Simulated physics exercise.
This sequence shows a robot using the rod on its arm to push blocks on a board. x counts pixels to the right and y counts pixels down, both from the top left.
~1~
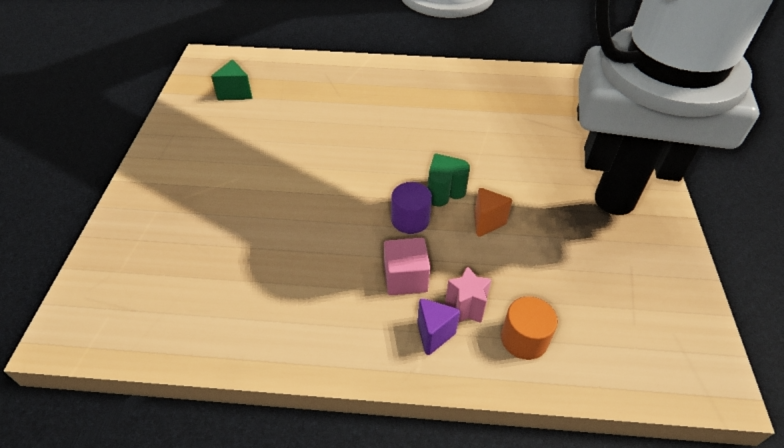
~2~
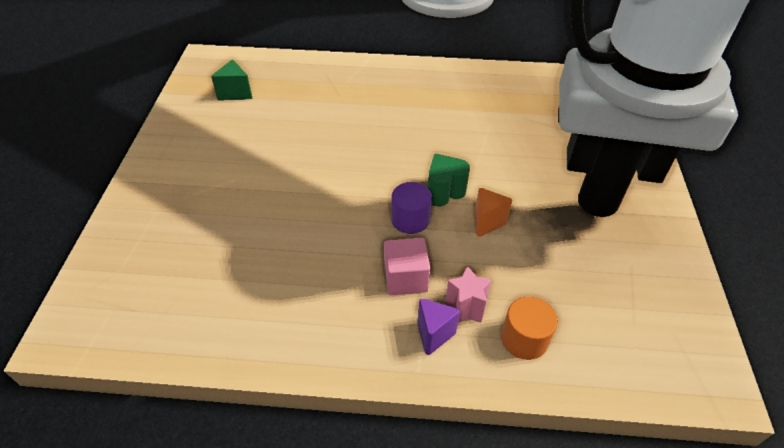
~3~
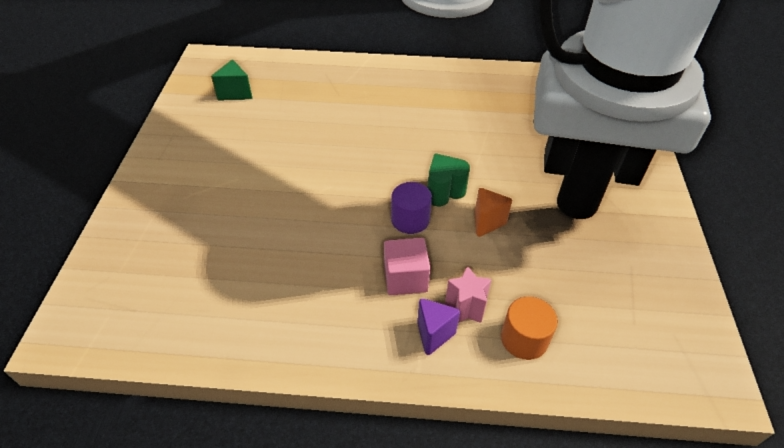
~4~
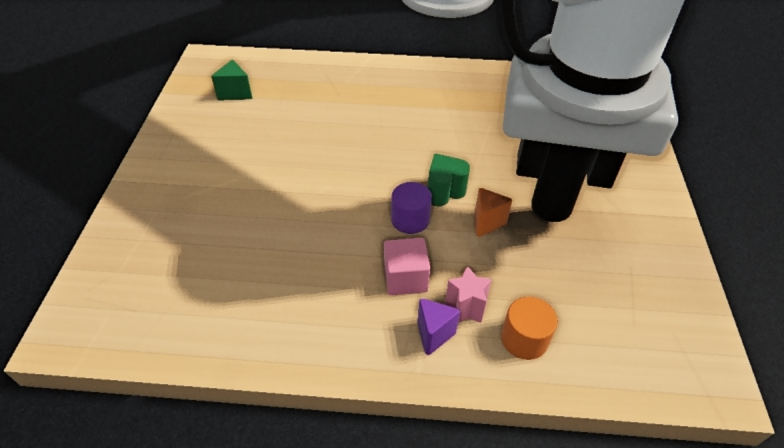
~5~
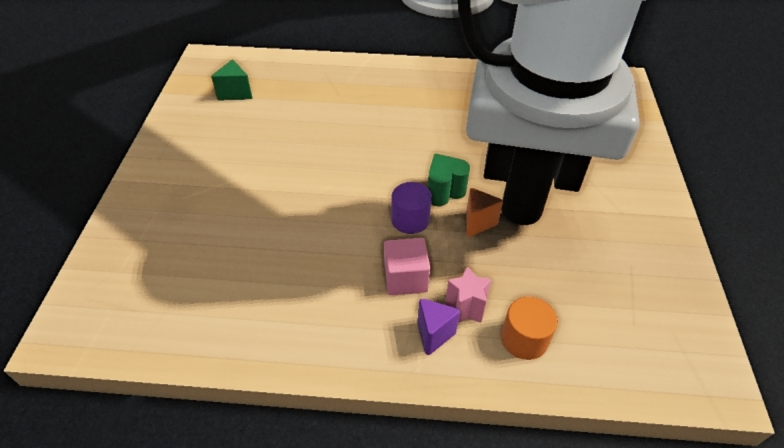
A robot arm moves left across the board and nudges the orange three-sided block slightly left.
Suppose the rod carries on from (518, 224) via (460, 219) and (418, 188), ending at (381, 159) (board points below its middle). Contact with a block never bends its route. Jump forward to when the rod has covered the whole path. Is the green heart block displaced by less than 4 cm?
It seems not.
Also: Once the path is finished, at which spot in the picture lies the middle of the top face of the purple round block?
The middle of its upper face should be somewhere near (364, 197).
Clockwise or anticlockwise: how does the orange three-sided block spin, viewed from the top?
Looking down on the board, it turns counter-clockwise.
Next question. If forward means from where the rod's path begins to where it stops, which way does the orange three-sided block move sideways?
Goes left.
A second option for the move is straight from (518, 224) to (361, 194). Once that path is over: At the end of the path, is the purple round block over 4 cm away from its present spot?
Yes - that is the case.
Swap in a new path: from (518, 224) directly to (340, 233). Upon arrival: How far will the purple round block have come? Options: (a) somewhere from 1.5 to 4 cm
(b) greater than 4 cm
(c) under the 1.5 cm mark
It's b.
What follows on the original path. One third of the way, rod (461, 207); purple round block (389, 193); orange three-sided block (422, 197).
Two thirds of the way, rod (418, 175); purple round block (364, 197); green heart block (431, 142), turned 55° clockwise; orange three-sided block (395, 179), turned 90° anticlockwise.
At the end, rod (381, 147); pink four-sided block not moved; purple round block (364, 197); green heart block (427, 136), turned 85° clockwise; orange three-sided block (394, 178), turned 100° anticlockwise.
